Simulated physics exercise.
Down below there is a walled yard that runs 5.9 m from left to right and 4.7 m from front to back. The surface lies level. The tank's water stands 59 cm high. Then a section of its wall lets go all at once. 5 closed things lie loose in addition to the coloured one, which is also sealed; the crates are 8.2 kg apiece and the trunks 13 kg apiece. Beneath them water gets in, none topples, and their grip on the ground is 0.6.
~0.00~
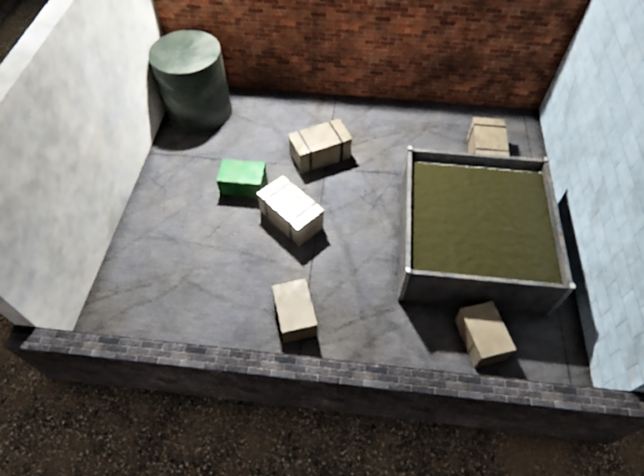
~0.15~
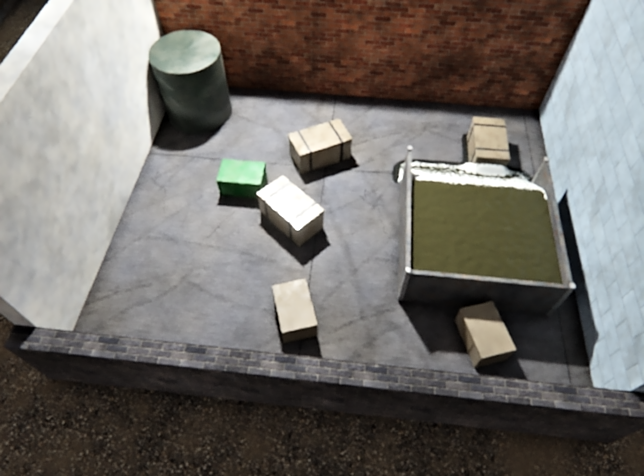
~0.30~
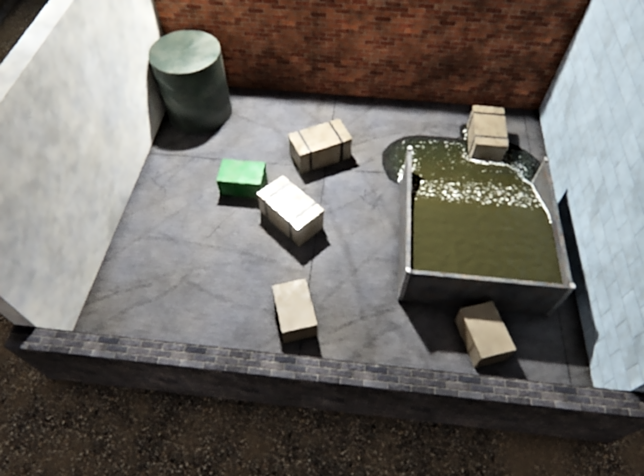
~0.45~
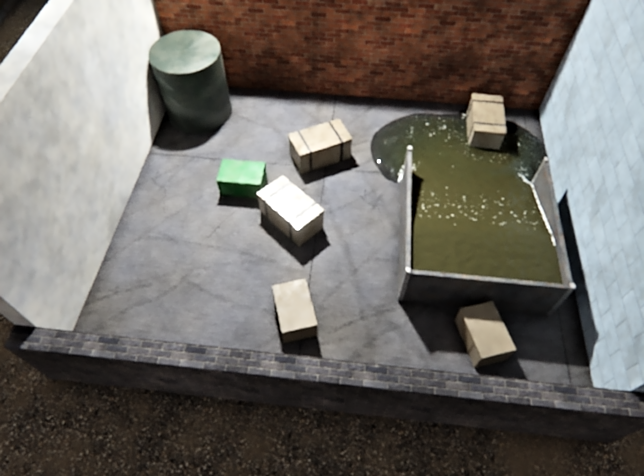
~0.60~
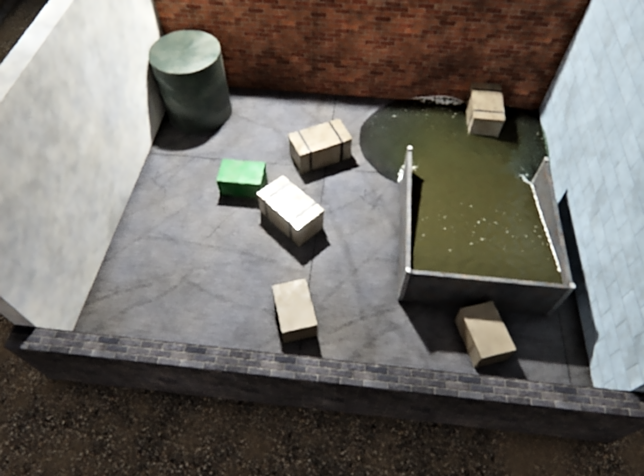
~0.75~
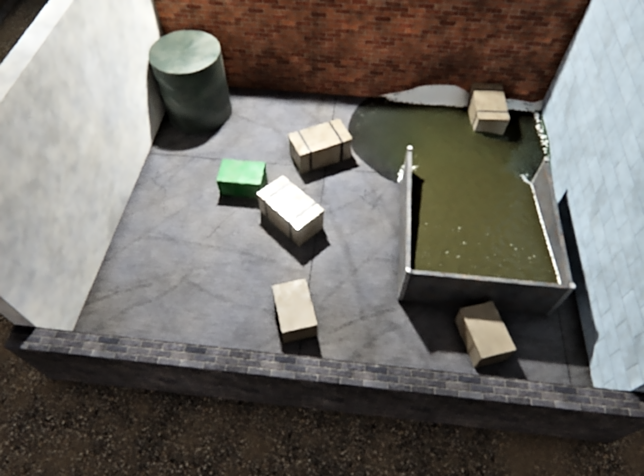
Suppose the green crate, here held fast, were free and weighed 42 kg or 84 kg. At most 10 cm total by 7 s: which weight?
Lighter.
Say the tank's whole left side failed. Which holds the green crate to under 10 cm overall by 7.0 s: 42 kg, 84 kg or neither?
So the heavier choice alone.
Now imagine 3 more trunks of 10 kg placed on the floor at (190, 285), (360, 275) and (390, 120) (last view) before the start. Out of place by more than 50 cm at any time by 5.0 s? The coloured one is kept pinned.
In that order: Not as far, then not as far, then farther.
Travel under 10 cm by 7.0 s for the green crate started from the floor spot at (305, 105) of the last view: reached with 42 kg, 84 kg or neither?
Just the heavier one.
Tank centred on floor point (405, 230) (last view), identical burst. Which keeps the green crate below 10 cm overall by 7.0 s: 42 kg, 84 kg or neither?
In that case the answer is that either mass works.
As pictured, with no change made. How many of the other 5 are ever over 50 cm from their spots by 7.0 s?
By my tally, 5.
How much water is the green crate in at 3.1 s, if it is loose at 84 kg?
Something like 2 centimetres.
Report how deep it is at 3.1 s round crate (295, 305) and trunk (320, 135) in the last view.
Close to 0 and 4 centimetres.
After 1.4 s the green crate would be 0 cm from its start with 42 kg and 0 cm from its start with 84 kg; 0 cm of water round it then.
After 3.1 s the green crate would be 0 cm from its start with 42 kg and 0 cm from its start with 84 kg; 2 cm of water round it then.
After 4.9 s the green crate would be 0 cm from its start with 42 kg and 0 cm from its start with 84 kg; 7 cm of water round it then.
After 7.0 s the green crate would be 0 cm from its start with 42 kg and 0 cm from its start with 84 kg; 5 cm of water round it then.
